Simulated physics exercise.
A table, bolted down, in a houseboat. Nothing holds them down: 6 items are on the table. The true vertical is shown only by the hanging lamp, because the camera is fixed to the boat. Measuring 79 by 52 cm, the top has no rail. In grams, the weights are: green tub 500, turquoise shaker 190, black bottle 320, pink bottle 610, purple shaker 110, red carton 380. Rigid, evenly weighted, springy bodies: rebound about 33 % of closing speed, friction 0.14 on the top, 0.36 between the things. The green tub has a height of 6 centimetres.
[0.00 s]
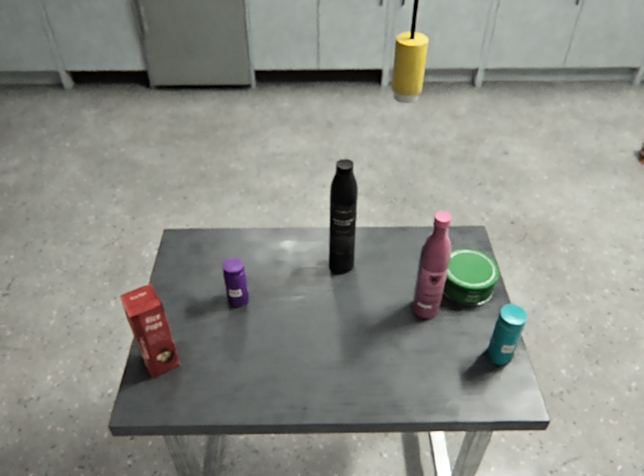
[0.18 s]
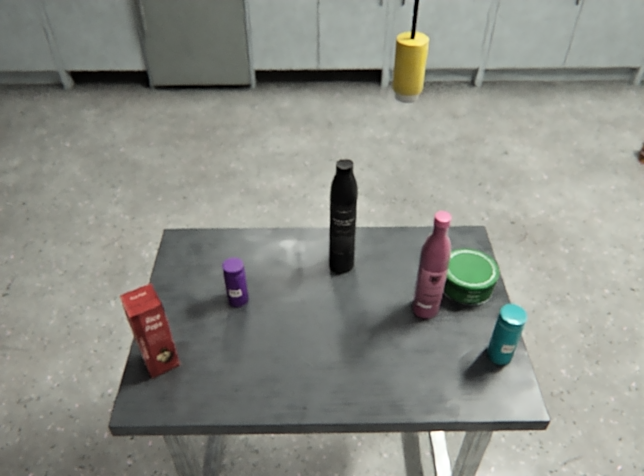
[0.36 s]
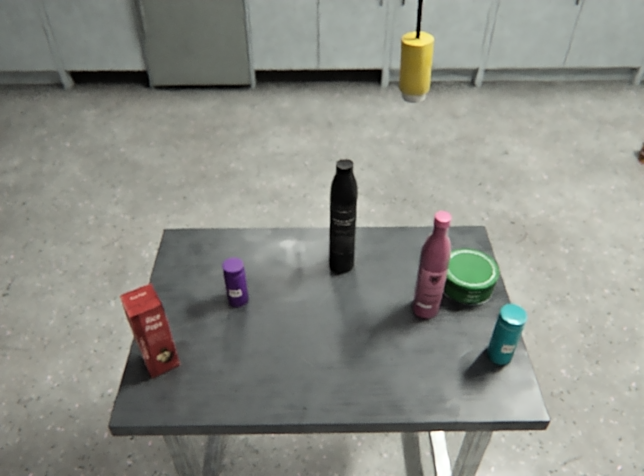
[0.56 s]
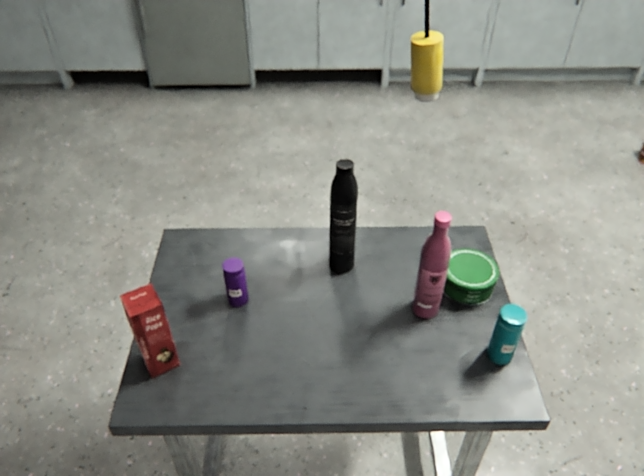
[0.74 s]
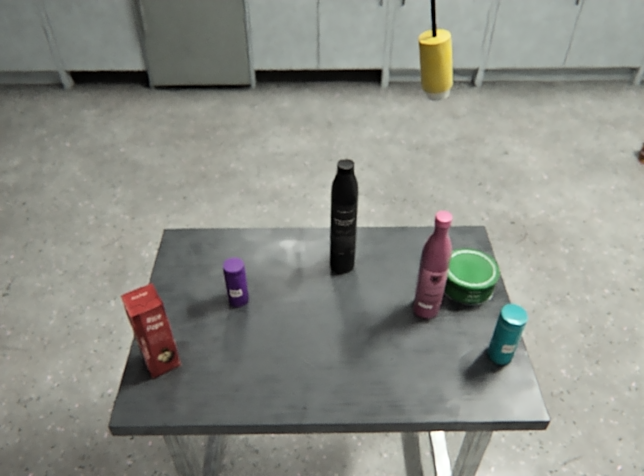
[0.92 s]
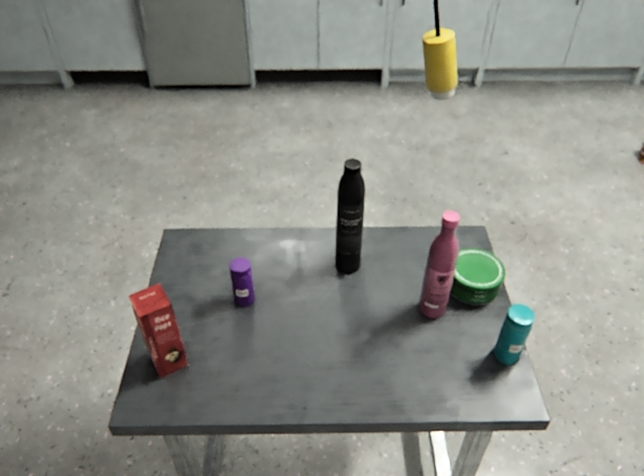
At the start, a yellow lamp hangs beyond a dark table holding a red carton, purple shaker, black bottle, pink bottle, green tub and turquoise shaker, all still. The lamp then swings slightly to the right while the items stay put, and finally all six shift a little to the right.
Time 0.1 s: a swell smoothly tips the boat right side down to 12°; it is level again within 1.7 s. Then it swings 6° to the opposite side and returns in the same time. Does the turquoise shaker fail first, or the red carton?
The first of the pair fails first.
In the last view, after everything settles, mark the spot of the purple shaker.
(321, 282).
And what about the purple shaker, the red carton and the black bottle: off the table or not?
Afterwards, the purple shaker stays on its support, the red carton stays on its support, and the black bottle stays on its support.
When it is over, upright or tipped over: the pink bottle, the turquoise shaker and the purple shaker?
Here's how it ends: The pink bottle comes down, the turquoise shaker comes down, and the purple shaker never goes down.
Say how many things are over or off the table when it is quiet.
It comes to 3.
Around 1.32 s, heel 7°, right side down; green tub and turquoise shaker now off the table; red carton shifted 12 cm near (213, 332); black bottle shifted 11 cm.
Around 1.62 s, heel 1°, right side down; red carton shifted 19 cm near (250, 331); pink bottle shifted 18 cm; black bottle shifted 18 cm.
Around 1.92 s, boat level; pink bottle now off the table; red carton shifted 19 cm near (253, 331); purple shaker shifted 18 cm.
Around 2.62 s, heel 6°, left side down; red carton shifted 19 cm near (253, 331); black bottle shifted 19 cm; purple shaker shifted 18 cm.
Finally (4.0 s), off the table, green tub, turquoise shaker and pink bottle; not toppled but over 5 cm from the start, black bottle, purple shaker and red carton. Final places as that camera would see them, red carton near (252, 331). Turquoise shaker went at 1.16 s; red carton was never lost.
